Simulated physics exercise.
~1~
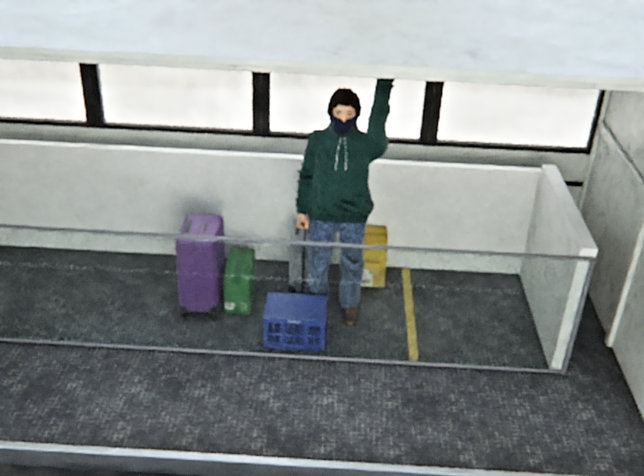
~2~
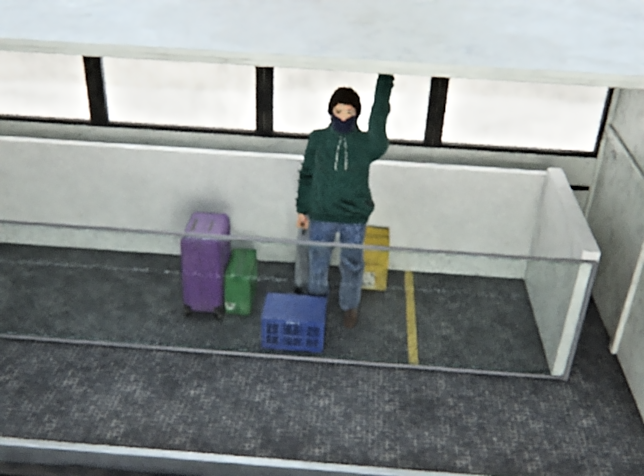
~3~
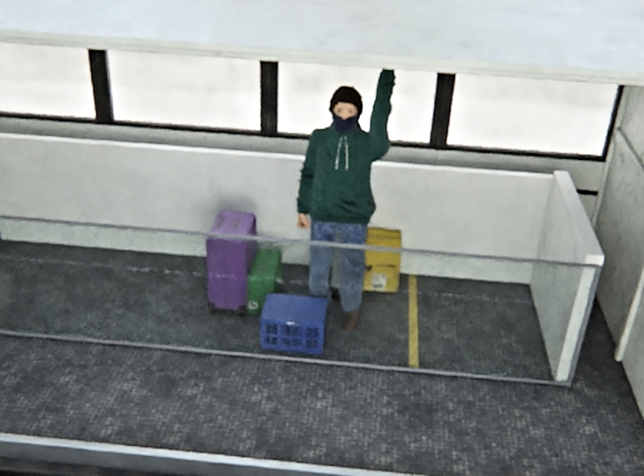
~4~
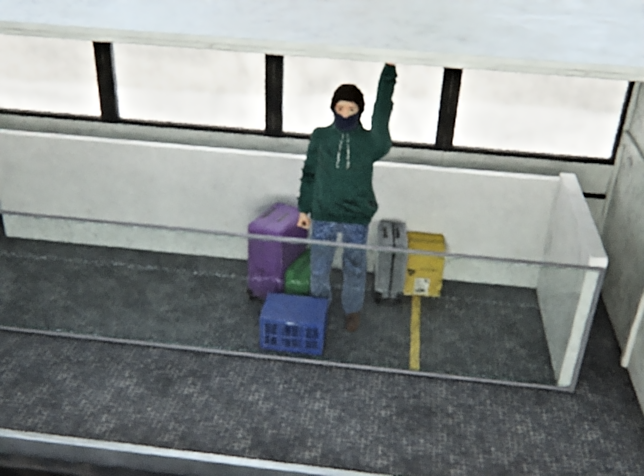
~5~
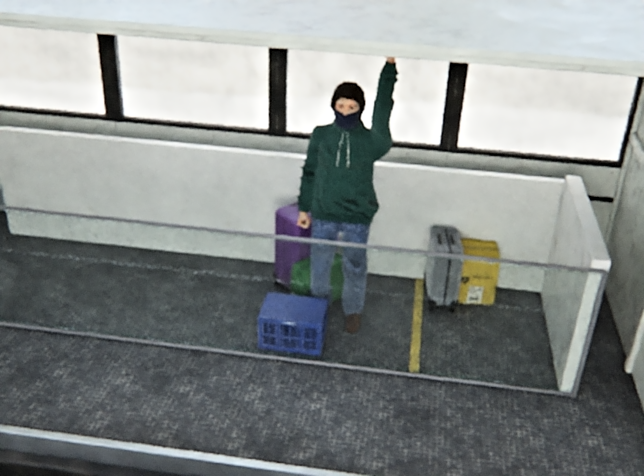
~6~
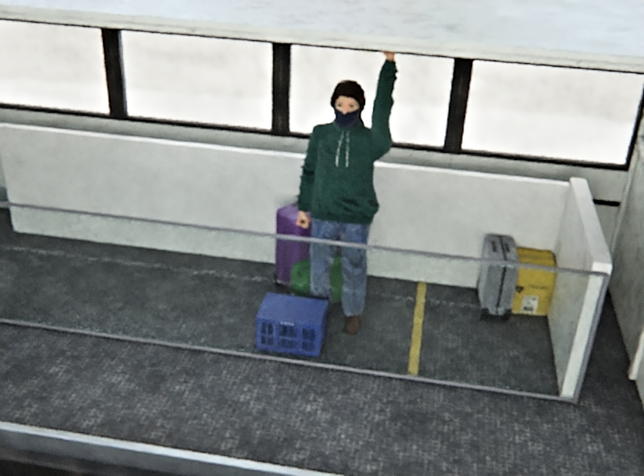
Inside a bus, a masked passenger in a green hoodie stands with one arm raised to the ceiling, behind a clear panel, with luggage, a yellow pack and a blue crate around their feet. At first the purple case edges right, and the small grey case begins sliding behind the passenger's legs. Then the green carton and yellow pack move right too. The grey case emerges and follows the pack across the yellow line, while the purple case and carton stop behind the passenger, short of it. The grey case and pack slide on, ending near the right-hand wall, while the crate stays put.
